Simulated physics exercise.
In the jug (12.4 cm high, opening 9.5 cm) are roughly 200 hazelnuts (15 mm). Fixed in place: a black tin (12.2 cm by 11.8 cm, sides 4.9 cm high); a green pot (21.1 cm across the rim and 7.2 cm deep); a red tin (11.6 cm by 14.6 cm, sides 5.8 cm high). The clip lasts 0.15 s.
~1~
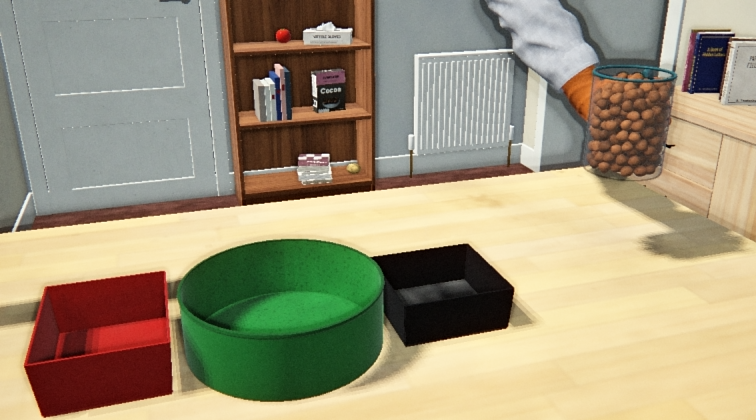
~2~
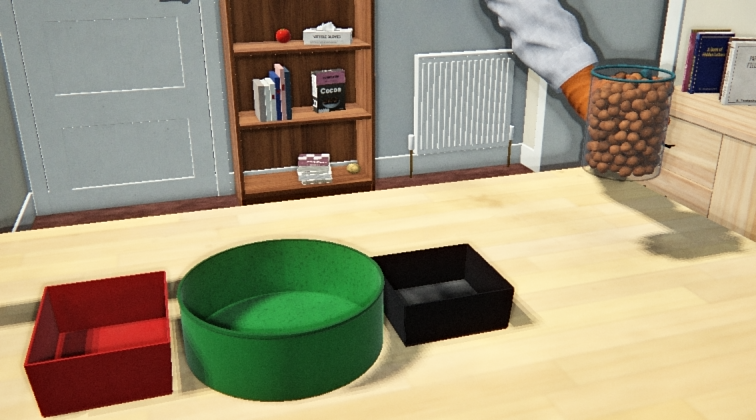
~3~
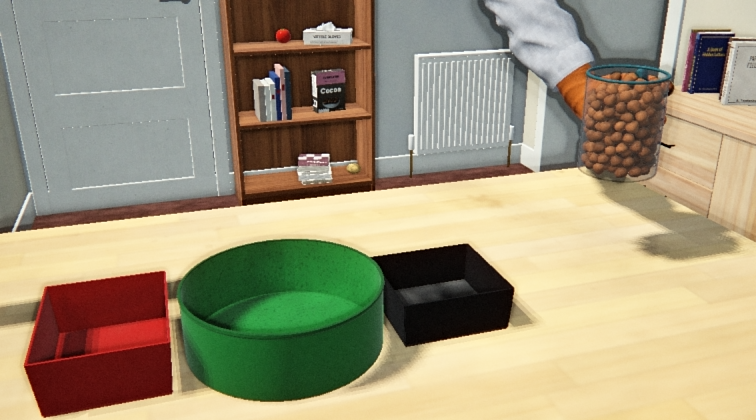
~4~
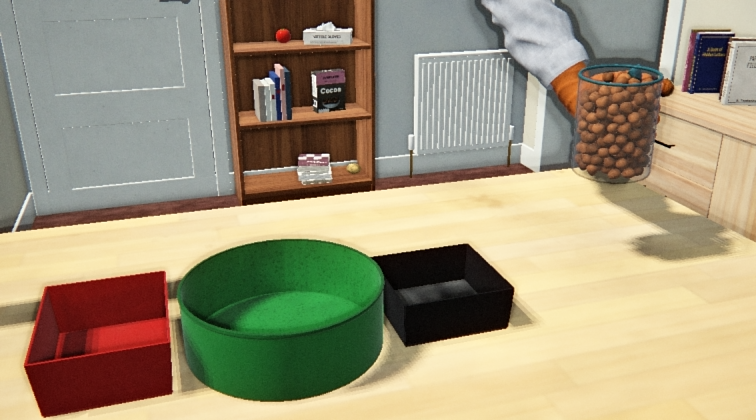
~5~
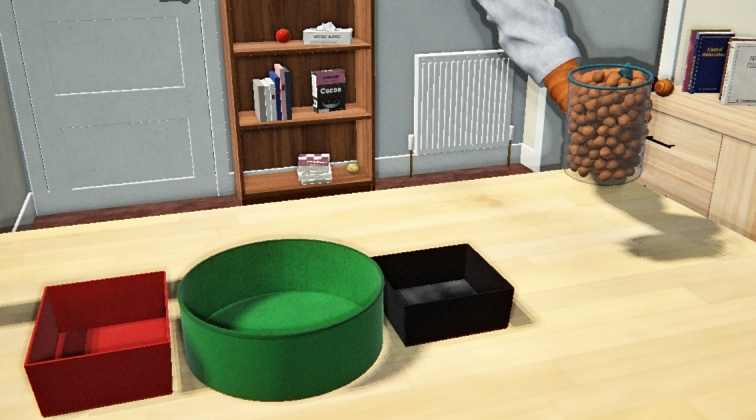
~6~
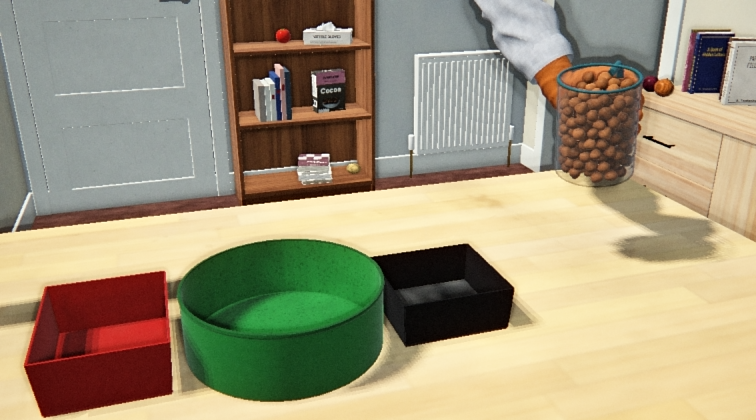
At the start, a gloved hand holds a clear jug of hazelnuts nearly still above the right side of a table, with a red tin, a green pot and a black tin standing empty on it. The hand then moves the jug slightly left and down, tilting it a little toward the front left.
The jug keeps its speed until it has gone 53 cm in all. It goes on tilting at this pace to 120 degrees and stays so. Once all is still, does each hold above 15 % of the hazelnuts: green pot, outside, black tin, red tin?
Green pot yes, outside no, black tin no, red tin yes.
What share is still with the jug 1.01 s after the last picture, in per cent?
About 70 per cent.
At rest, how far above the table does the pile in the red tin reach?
About 4.5 cm.
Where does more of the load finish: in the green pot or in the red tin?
The larger share is in the red tin.
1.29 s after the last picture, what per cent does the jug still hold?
Some 5 per cent of the load.
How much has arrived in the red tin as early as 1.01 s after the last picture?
Near 0 per cent so far.
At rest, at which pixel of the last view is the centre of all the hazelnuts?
Near (126, 357).
Then, 0.39 s after the last picture, tilt 50 degrees; jug 100 %; middle of all pieces near (473, 140).
Then, 0.71 s after the last picture, tilt 84 degrees; jug 100 %; middle of all pieces near (357, 152).
Then, 1.01 s after the last picture, tilt 115 degrees; jug 70 %, green pot 20 %, in the air 10 %; middle of all pieces near (232, 203).
Then, 1.29 s after the last picture, tilt 120 degrees; red tin 60 %, jug 5 %, green pot 25 %, in the air 5 %; middle of all pieces near (154, 323).
In the end, outside 5 %, black tin 0 %, red tin 75 %, jug 0 %, green pot 25 %.
